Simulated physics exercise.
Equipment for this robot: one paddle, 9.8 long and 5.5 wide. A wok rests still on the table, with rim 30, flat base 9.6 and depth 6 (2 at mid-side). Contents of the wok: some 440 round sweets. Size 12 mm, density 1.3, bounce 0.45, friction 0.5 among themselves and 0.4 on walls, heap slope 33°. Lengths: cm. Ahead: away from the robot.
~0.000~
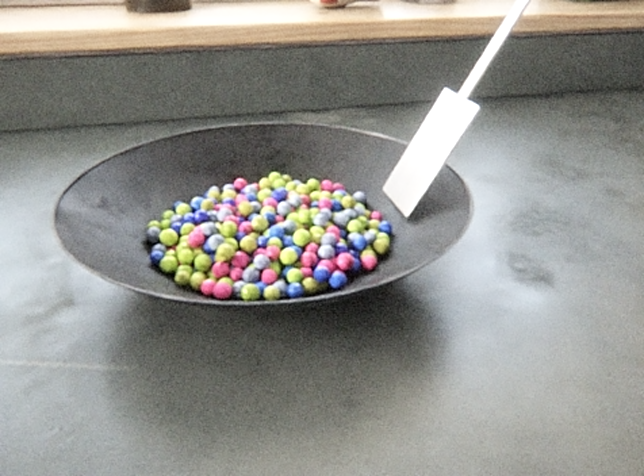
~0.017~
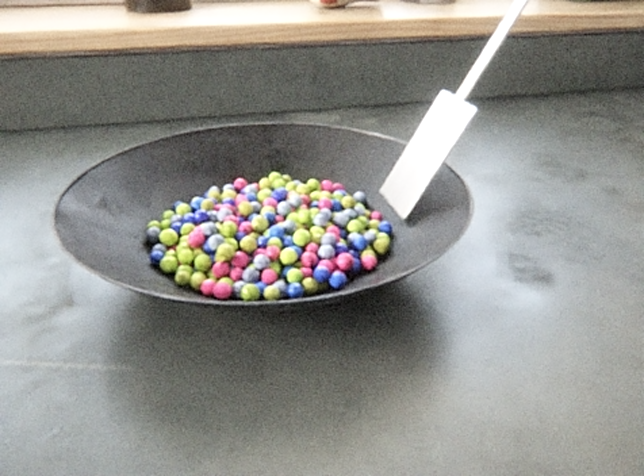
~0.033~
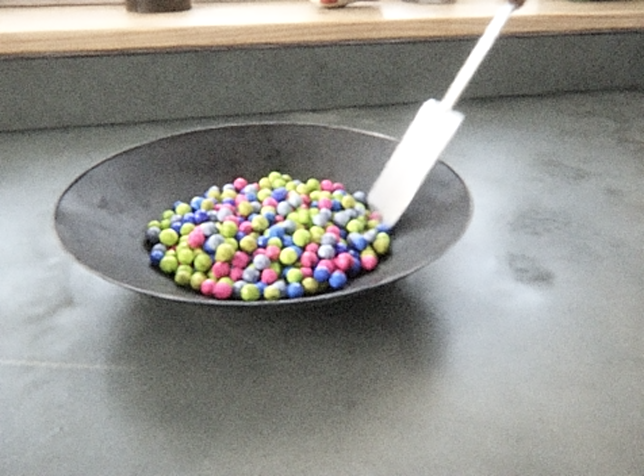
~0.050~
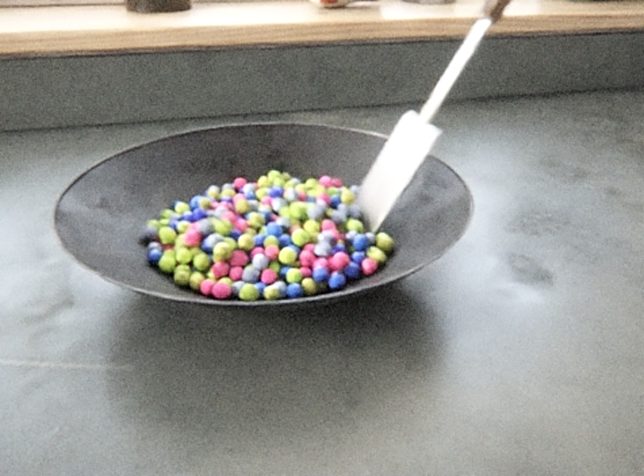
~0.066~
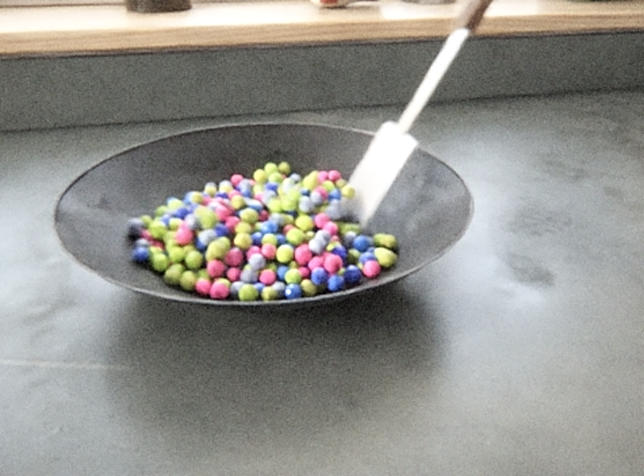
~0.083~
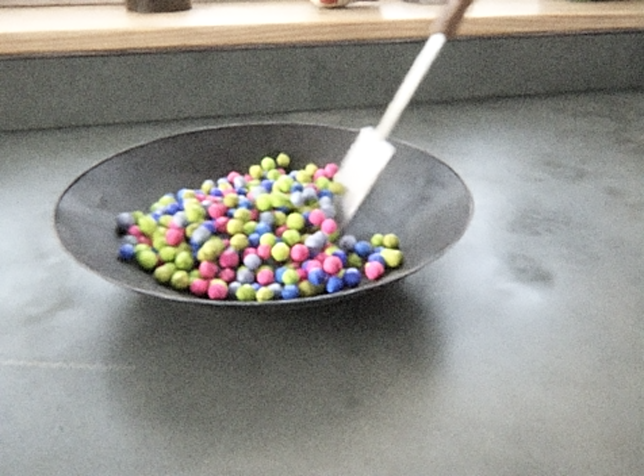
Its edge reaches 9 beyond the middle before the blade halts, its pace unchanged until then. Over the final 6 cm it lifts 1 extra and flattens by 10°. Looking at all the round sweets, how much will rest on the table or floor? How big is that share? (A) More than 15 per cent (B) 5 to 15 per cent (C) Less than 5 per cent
More than 15 per cent.
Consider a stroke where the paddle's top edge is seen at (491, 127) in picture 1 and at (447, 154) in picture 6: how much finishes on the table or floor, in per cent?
0 %.
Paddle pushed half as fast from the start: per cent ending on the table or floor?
Estimated share: Some 0 %.
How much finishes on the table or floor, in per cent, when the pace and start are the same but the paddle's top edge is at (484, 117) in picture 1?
I'd estimate around 15 per cent.
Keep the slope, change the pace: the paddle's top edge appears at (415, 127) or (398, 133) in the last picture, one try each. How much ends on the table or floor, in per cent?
First try around 0 %, second try around 10 %.
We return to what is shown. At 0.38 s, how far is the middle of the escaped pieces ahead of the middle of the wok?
It comes to near 20 cm ahead of the middle.
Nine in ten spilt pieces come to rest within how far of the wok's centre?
I'd put it at about 40 centimetres.
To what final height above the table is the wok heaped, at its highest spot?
About 6.5 centimetres.
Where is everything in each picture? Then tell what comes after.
The paddle top edge at (462, 98), sloping 60°; upper third of the load around (269, 221), from x 155 to 385, top at y 180; 436 in the wok, in the first picture.
The paddle top edge at (459, 100), sloping 60°; upper third of the load around (269, 221), from x 155 to 385, top at y 180, in the second picture.
The paddle top edge at (444, 110), sloping 60°; upper third of the load around (269, 221), from x 155 to 385, top at y 180, in the third picture.
The paddle top edge at (422, 123), sloping 60°; upper third of the load around (272, 218), from x 150 to 385, top at y 180, in the fourth picture.
The paddle top edge at (401, 132), sloping 60°; upper third of the load around (269, 215), from x 135 to 390, top at y 170, in the fifth picture.
The paddle top edge at (379, 138), sloping 60°; upper third of the load around (260, 213), from x 125 to 395, top at y 160; 436 in the wok, in the sixth picture.
After 0.12 s, sloping 60°, highest piece 7 above the table; 436 in the wok.
After 0.16 s, sloping 57°, highest piece 7 above the table; 436 in the wok.
After 0.38 s, sloping 50°, highest piece 8 above the table; 343 in the wok, 68 on the table or floor, 25 on the blade or in flight.
After 1.43 s, sloping 50°, highest piece 6 above the table; 342 in the wok, 94 on the table or floor.
In the end, 342 in the wok, 94 on the table or floor. That is 22 % on the table or floor.
